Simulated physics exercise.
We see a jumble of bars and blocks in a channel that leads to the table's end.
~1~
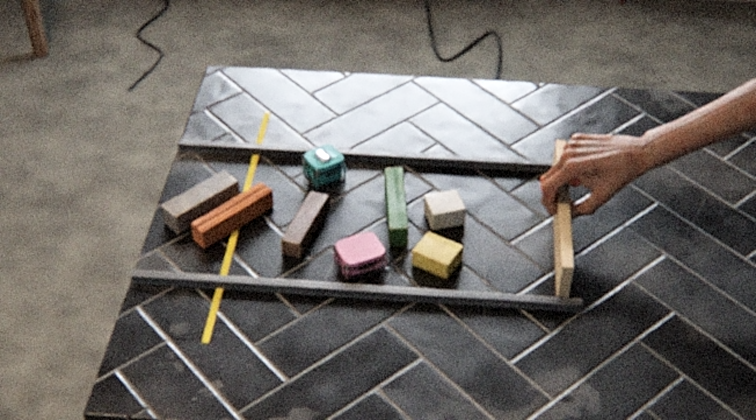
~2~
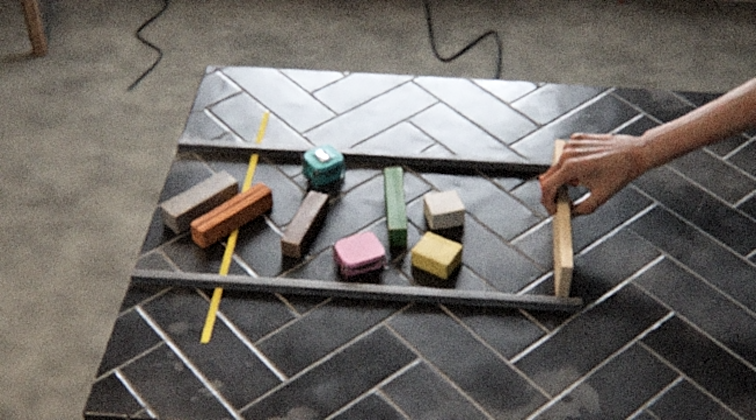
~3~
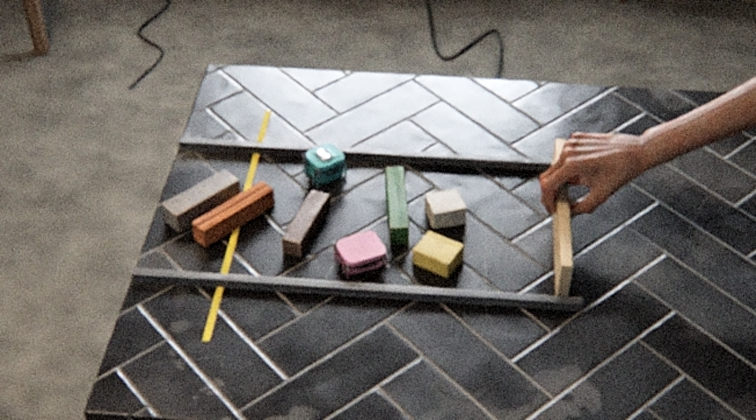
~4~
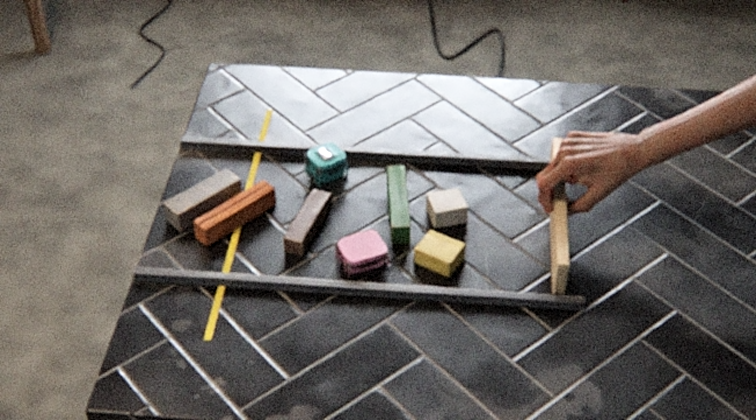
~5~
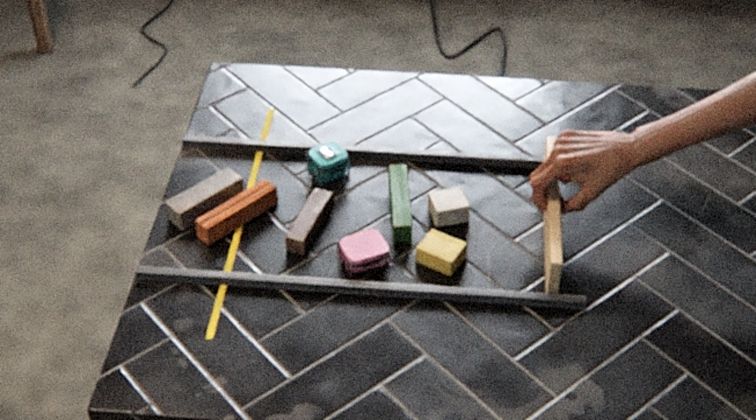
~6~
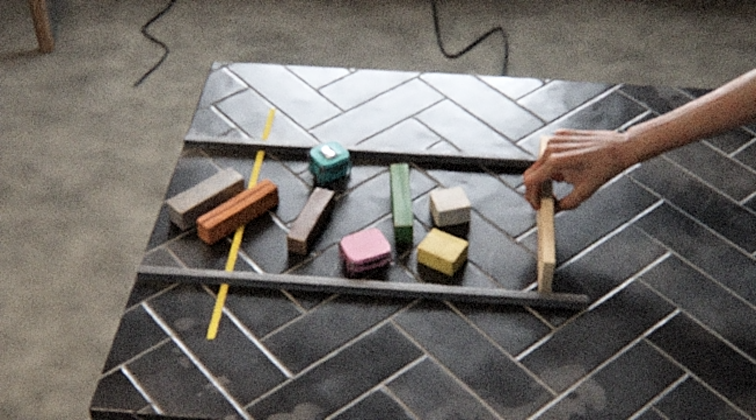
The video shows a hand holding a wooden board upright at the right of a channel of scattered bars and blocks on a dark tiled table, then sliding it slightly left while the pieces stay in place.
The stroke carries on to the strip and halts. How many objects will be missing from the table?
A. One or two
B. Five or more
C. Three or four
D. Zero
(A) One or two.
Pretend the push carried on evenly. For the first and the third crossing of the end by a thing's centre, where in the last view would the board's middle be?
At (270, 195) for the first, at (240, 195) for the third.
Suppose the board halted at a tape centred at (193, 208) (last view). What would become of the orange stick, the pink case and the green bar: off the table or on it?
Starting with the orange stick, it ends up falling, then the pink case ends up falling, then the green bar ends up falling.
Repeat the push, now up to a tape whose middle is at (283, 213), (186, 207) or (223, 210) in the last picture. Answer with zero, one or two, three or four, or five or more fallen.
So, tape by tape, it's no fall at all, then five or over, then 3 or 4.
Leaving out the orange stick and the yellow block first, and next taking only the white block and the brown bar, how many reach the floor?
You'd count 0 the first time and 0 the second time.
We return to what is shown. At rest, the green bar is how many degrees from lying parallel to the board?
It works out to near 0°.
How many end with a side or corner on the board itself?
So the total is 3.
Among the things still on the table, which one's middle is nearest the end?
The brown bar.
A little later, none off yet; grey bar at rest near (207, 198); orange stick at rest near (239, 211); brown bar at rest near (311, 220).
Next, none off yet; grey bar at rest near (207, 198); orange stick at rest near (239, 211); brown bar shifted a little near (286, 216).
Later still, none off yet; grey bar shifted a little near (182, 190); orange stick shifted a little near (195, 201); brown bar shifted about its own width near (208, 212).
When it is over, the number that fall off is one or two; down, orange stick and grey bar.
